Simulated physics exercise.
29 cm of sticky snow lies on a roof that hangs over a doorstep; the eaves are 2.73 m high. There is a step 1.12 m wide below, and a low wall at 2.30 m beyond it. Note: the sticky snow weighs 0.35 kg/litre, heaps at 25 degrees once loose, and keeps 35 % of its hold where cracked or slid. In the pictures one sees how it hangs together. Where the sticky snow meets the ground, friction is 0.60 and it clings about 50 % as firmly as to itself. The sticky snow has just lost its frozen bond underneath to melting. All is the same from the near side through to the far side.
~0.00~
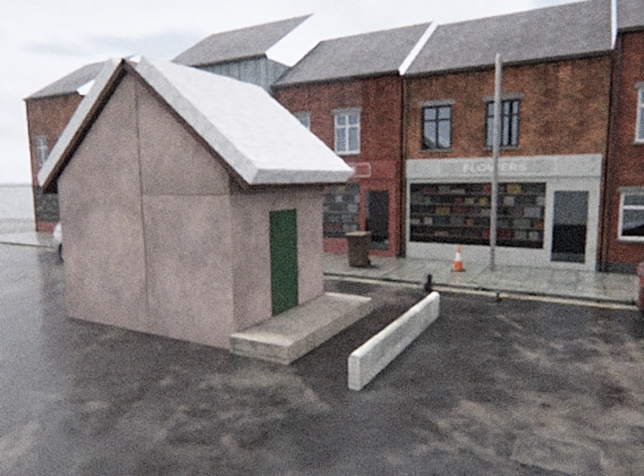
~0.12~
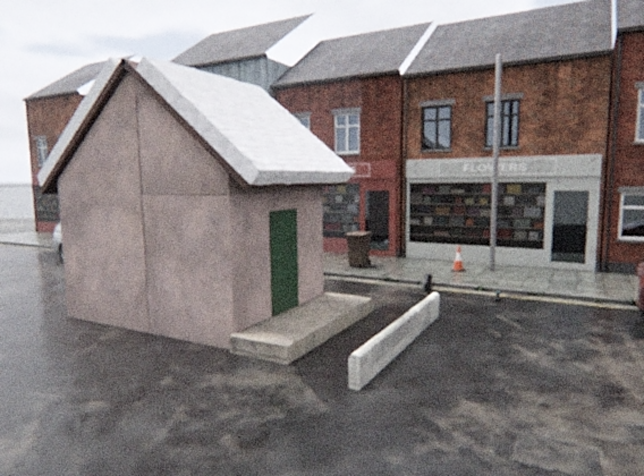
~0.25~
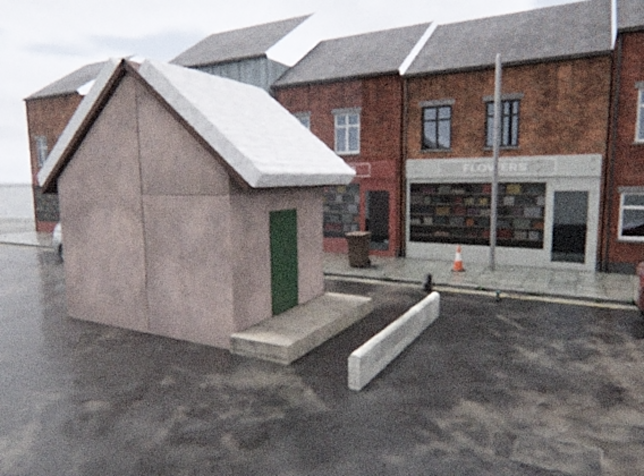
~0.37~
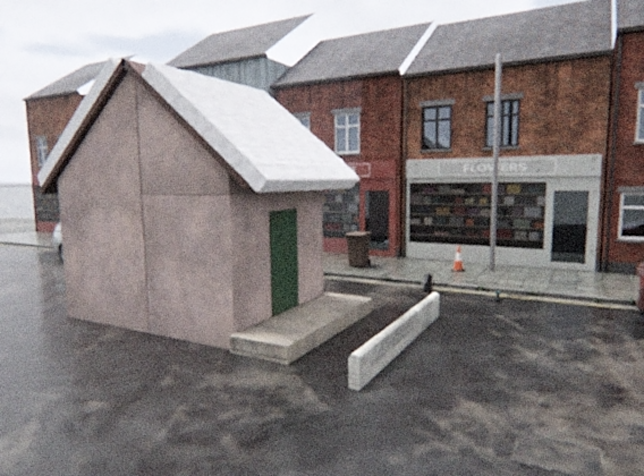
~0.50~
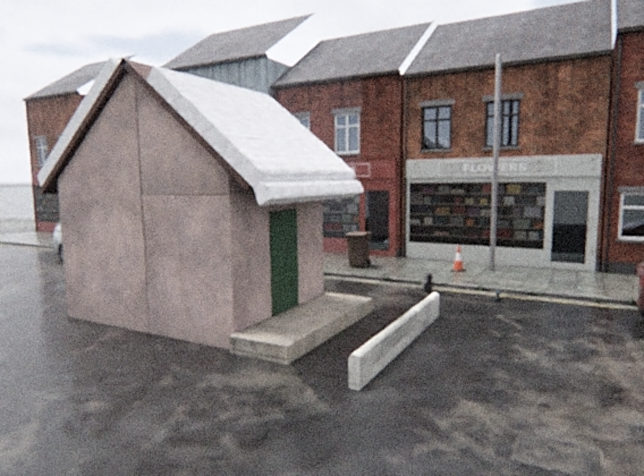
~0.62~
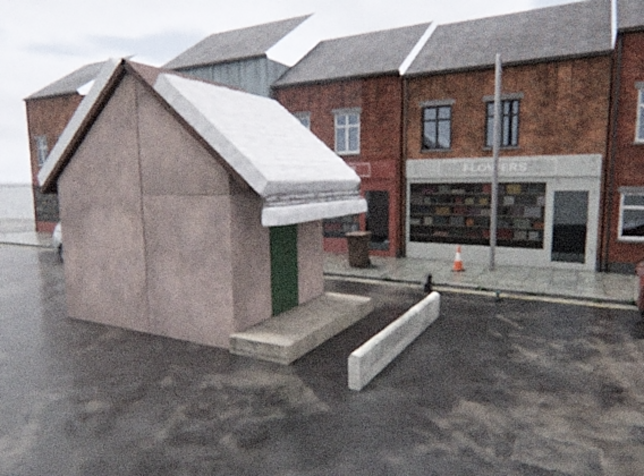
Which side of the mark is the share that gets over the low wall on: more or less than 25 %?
It is less.
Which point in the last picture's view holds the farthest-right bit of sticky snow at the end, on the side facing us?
You'll find it close to (594, 426).
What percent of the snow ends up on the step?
I'd estimate close to 5 %.
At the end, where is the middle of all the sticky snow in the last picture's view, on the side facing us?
Centre noted at roughly (344, 361).
By 1.06 s, 67 % is still on the roof and 0 % is past the low wall.
By 1.57 s, 7 % is still on the roof and 0 % is past the low wall.
By 2.09 s, none is still on the roof and 18 % is past the low wall.
By 2.60 s, none is still on the roof and 18 % is past the low wall.
By 2.90 s, at the end, none is still on the roof and 18 % is past the low wall.
